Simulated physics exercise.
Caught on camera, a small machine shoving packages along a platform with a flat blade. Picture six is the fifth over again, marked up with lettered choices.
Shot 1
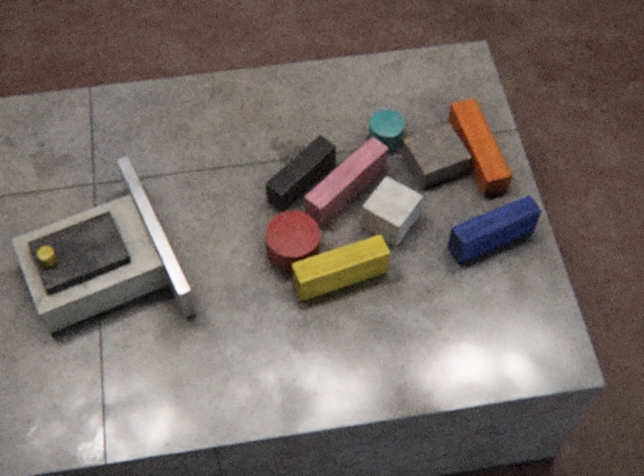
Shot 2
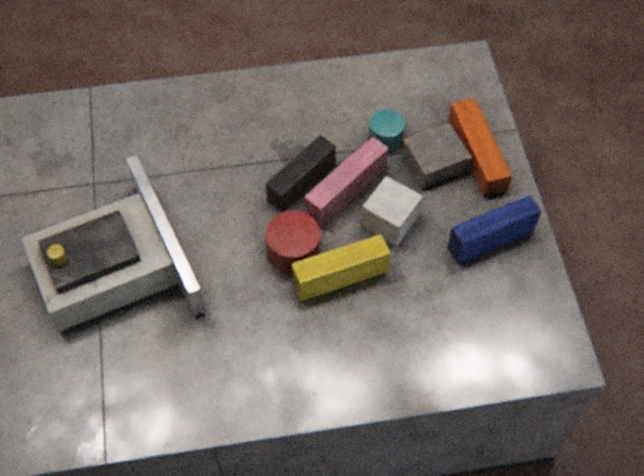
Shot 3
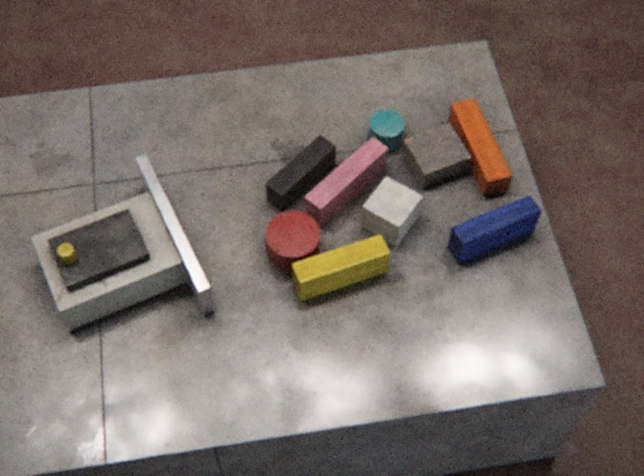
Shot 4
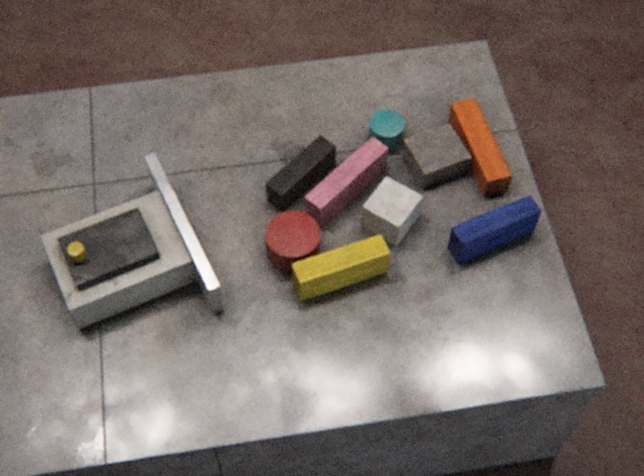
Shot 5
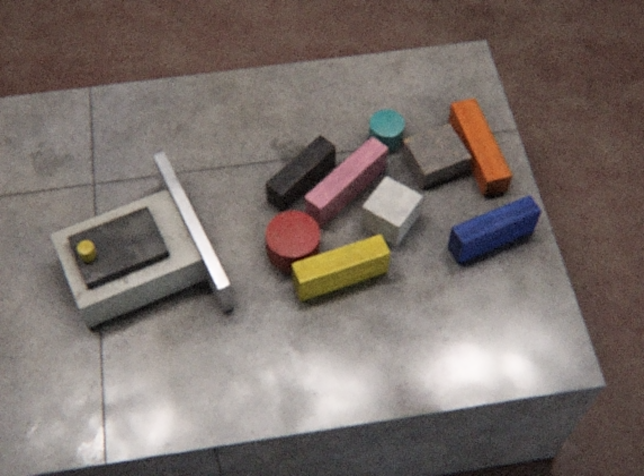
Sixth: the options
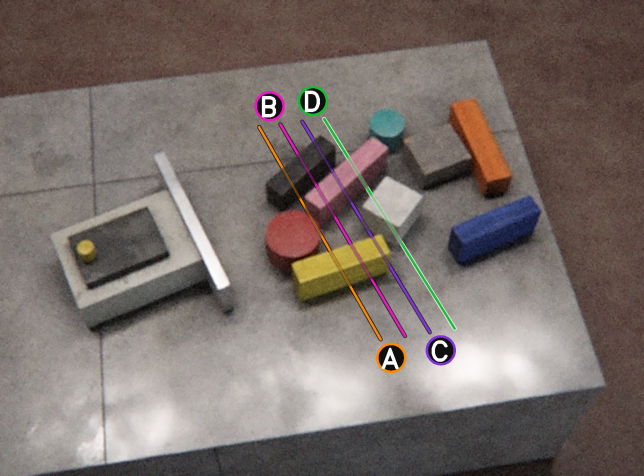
A small pale machine with a flat upright blade, a dark top panel and a yellow knob sits at the left of a grey stone-like platform above a brown floor, seen from above at an angle. To its right lie black, pink, yellow, blue and orange bars, red and turquoise canisters, and white and grey blocks. The machine creeps slightly rightward, blade first, touching nothing, while the objects and camera stay still.
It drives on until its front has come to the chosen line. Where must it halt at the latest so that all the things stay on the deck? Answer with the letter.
Up to line D.
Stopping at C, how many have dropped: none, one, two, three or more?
In all, none.
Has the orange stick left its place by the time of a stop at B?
No.
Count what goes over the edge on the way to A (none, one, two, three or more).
By then, none.
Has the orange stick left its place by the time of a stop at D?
No.
On the marked copy, A at (316, 226); B at (339, 223); C at (362, 220); D at (385, 216).
Following D. Soon after the start, robot (198, 233); yellow stick (345, 267); red canister (306, 239).
Later, robot (269, 224); blue stick (498, 228); turquoise canister (389, 118).
In the end, robot (322, 217); blue stick (546, 218); white crate (455, 193); nothing has fallen.
As for the rest, A is safe but short; B is safe but short; C is safe but short.
